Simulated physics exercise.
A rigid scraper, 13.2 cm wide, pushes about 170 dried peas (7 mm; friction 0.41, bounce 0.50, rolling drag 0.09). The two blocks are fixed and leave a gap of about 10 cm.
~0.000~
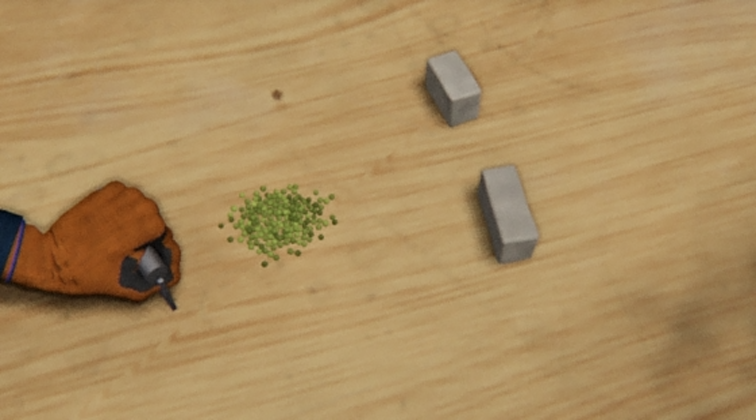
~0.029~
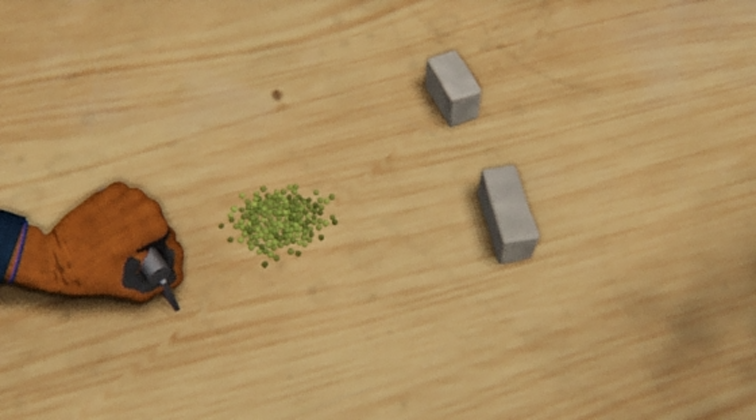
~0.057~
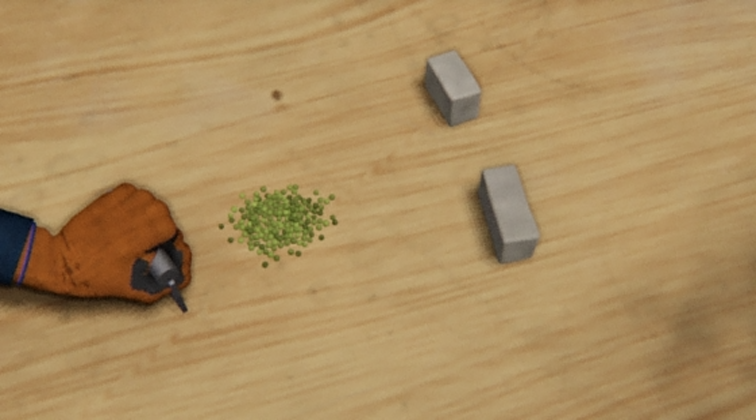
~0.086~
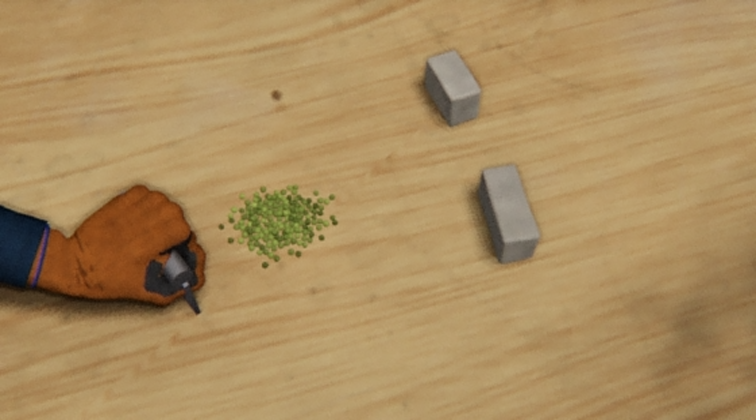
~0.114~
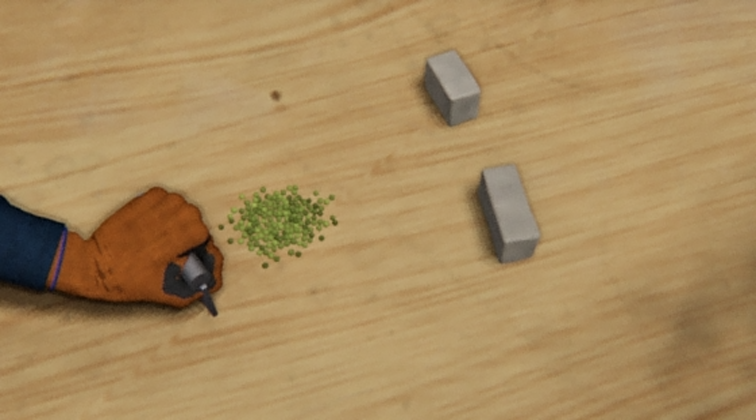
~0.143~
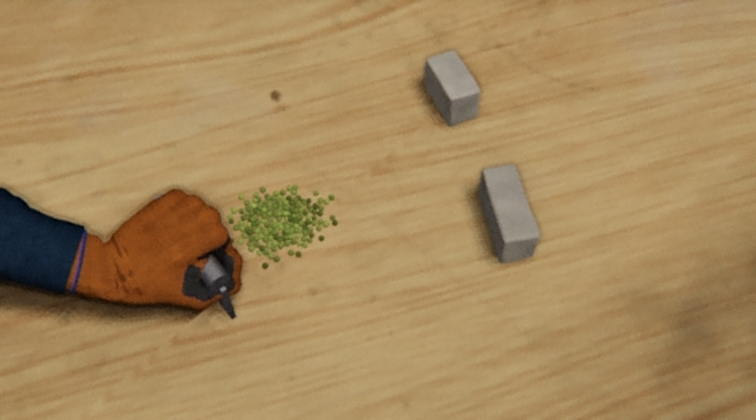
Orange-gloved hand gripping a dark tool and sliding it slightly right beside scattered green peas, two grey blocks sitting still.
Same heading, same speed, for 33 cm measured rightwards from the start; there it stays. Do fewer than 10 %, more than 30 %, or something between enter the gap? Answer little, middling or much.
In or through the gap: Little.
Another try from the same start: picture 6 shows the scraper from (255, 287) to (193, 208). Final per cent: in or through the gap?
Through 5.
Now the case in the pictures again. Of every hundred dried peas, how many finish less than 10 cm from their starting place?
Roughly 85 per cent.
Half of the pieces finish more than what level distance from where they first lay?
Some 0 cm.
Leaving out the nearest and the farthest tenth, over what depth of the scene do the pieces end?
Some 8 cm.
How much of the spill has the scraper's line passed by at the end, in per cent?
Some 90 per cent.
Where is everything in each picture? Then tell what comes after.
In the first picture, scraper from (162, 285) to (107, 206); moved 0.0 cm; pieces shifted so far, 0; middle of the spill at (279, 213); block at (509, 202); block at (454, 74).
In the second picture, scraper from (165, 285) to (110, 206); moved 0.3 cm; pieces shifted so far, 0; middle of the spill at (279, 213).
In the third picture, scraper from (173, 287) to (117, 208); moved 1.1 cm; pieces shifted so far, 0; middle of the spill at (279, 213).
In the fourth picture, scraper from (187, 289) to (130, 209); moved 2.6 cm; pieces shifted so far, 0; middle of the spill at (279, 213).
In the fifth picture, scraper from (205, 291) to (146, 211); moved 4.4 cm; pieces shifted so far, 0; middle of the spill at (279, 214).
In the sixth picture, scraper from (224, 293) to (164, 213); moved 6.4 cm; pieces shifted so far, 0; middle of the spill at (279, 214); block at (510, 201); block at (453, 73). Its speed is about 0.69 m/s, heading 23 degrees towards the viewer.
After 0.38 s, scraper 23 cm from its start, spill 9 cm wide; held up before the blocks 100 %.
After 0.62 s, scraper 36 cm from its start, spill 11 cm wide; held up before the blocks 100 %.
After 0.82 s, scraper 36 cm from its start, spill 11 cm wide; held up before the blocks 100 %.
In the end, at 1.2 s, in or through the gap 0 %, round the near block 0 %, round the far block 0 %, held up before the blocks 100 %.
